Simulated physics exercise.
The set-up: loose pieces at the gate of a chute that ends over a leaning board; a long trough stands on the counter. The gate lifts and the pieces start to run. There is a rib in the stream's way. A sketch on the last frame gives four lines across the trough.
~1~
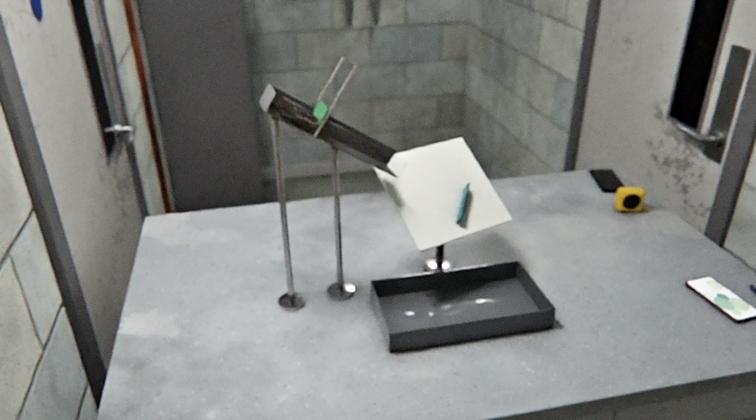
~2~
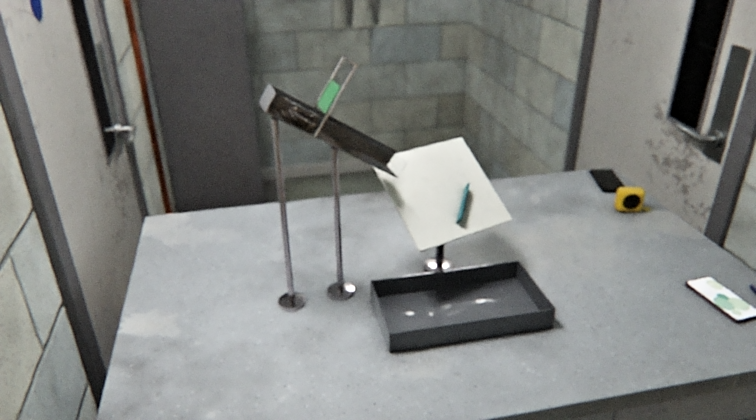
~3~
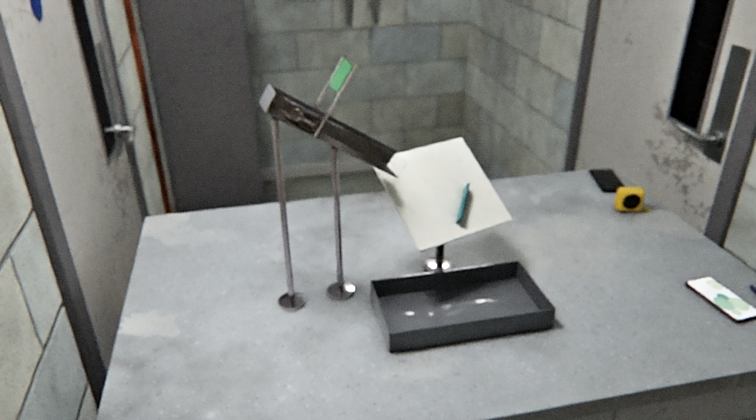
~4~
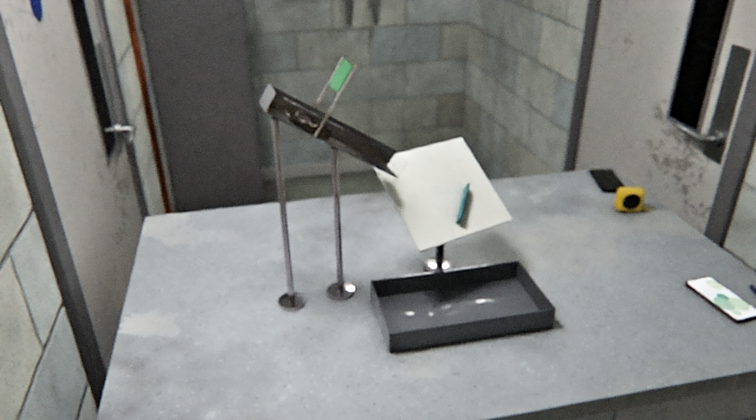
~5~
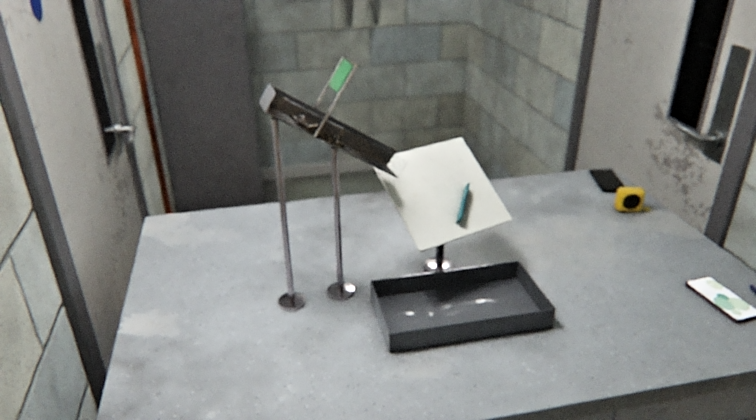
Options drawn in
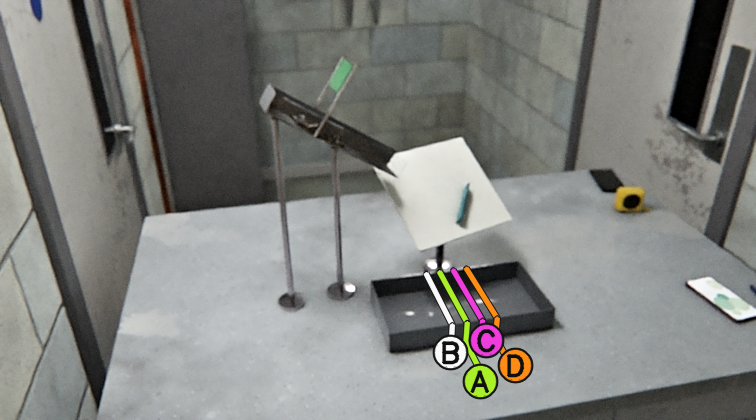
A dark chute stands over a tilted white board as its green gate slides upward.
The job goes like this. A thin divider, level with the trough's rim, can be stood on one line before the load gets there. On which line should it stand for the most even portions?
Choose C.
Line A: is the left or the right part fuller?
Right.
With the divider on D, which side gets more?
More lands on the left.
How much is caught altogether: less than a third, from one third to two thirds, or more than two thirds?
It is more than two thirds.
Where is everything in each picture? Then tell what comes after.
In the first frame, load behind the gate at (299, 117), black beans; lip of the chute at (392, 172), sloping gently.
In the second frame, middle of the board at (443, 190), tilted fairly steeply; middle of its low edge at (469, 235); of its high edge at (418, 148).
In the third frame, front corners of the trough at (390, 333) and (555, 308), empty; front of the load at (313, 125).
In the fourth frame, middle of the load at (308, 122); its front at (326, 132), about a quarter of the way to the lip; rib from (469, 183) to (461, 219).
In the fifth frame, middle of the load at (317, 127); its front at (340, 138), about a third of the way to the lip.
On the marked copy, line A crosses the front rim at (466, 322); line B crosses the front rim at (452, 324); line C crosses the front rim at (482, 320); line D crosses the front rim at (496, 317).
Choosing A, of what is caught, a small part on the left of the divider, nearly all on the right.
Choosing B, of what is caught, a stray few on the left of the divider, nearly all on the right.
Choosing C, of what is caught, about half on the left of the divider, about half on the right.
Choosing D, of what is caught, nearly all on the left of the divider, a small part on the right.
